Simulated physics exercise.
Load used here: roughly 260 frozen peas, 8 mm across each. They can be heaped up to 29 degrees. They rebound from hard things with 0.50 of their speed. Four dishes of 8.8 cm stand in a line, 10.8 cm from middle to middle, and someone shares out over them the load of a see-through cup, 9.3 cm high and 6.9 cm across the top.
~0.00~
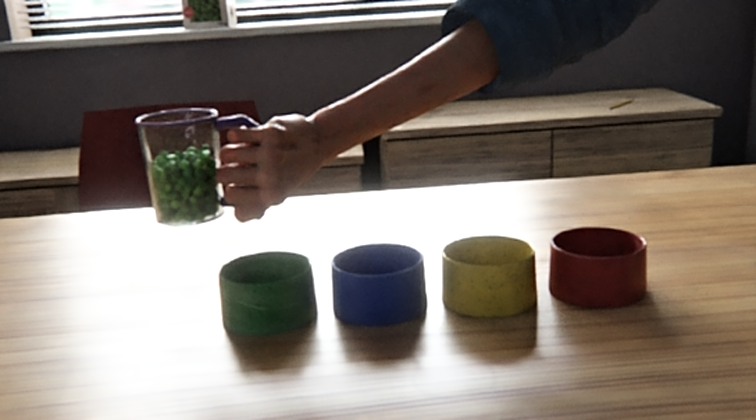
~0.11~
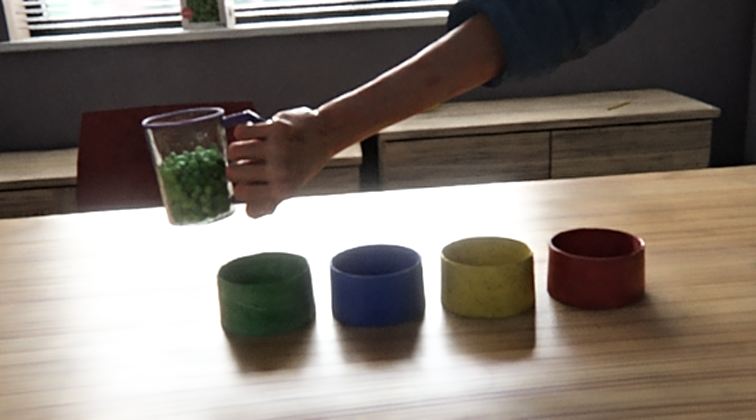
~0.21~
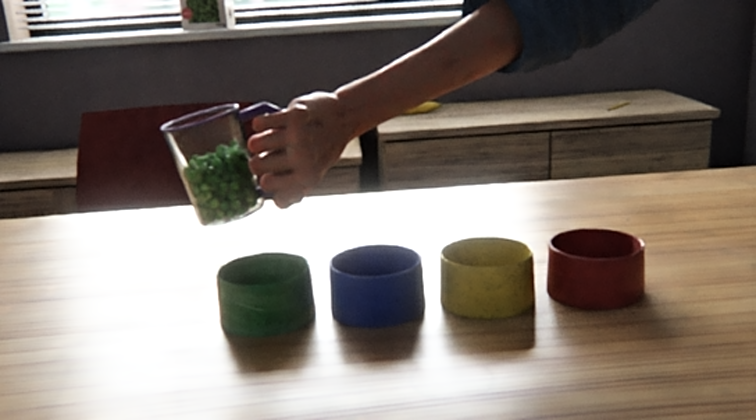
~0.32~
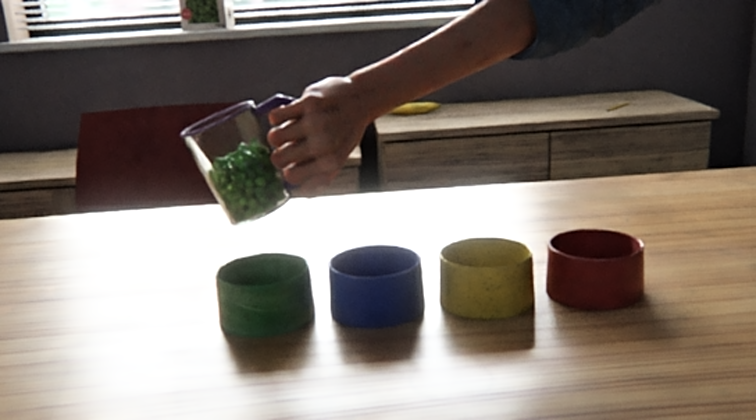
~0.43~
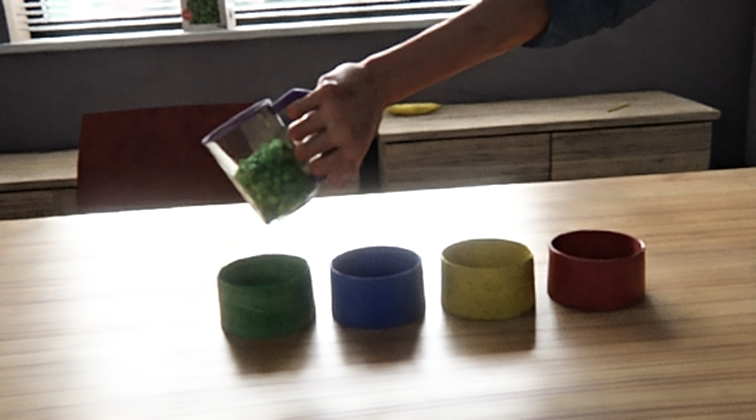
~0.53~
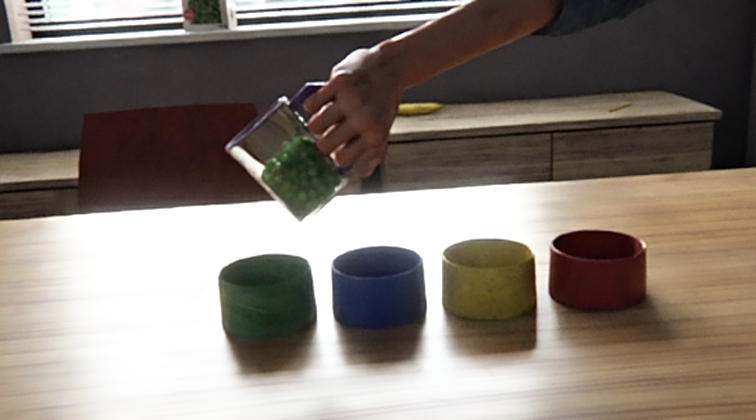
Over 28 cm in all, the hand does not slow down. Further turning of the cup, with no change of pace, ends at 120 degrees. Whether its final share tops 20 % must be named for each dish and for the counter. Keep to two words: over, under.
Red: Share not greater than a fifth; blue: Share greater than a fifth; green: Share not greater than a fifth; yellow: Share not greater than a fifth; counter: Share greater than a fifth.
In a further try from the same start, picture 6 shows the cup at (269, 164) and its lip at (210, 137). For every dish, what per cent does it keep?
It'd finish with red at 0, blue at 60, green at 0 and yellow at 0.
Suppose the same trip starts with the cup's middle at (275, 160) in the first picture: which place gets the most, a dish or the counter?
Top spot: Yellow.
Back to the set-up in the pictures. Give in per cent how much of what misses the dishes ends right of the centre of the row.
Near 50 percent ends up there.
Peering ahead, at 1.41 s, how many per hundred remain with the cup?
It comes to about 100 percent.
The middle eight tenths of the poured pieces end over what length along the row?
That stretch measures near 9 centimetres.
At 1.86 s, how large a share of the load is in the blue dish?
Estimate: Near 45 %.
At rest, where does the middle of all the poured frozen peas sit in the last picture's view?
Resting centre estimate: Around (398, 298).
After 1.06 s, tilt 76 degrees; cup holds 100 %.
Then, at 1.41 s, tilt 102 degrees; cup holds 100 %.
Then, at 1.86 s, tilt 120 degrees; cup holds 15 %, blue 45 %.
At rest (2.8 s), red 0 %, blue 55 %, green 0 %, yellow 0 %, counter 45 %.
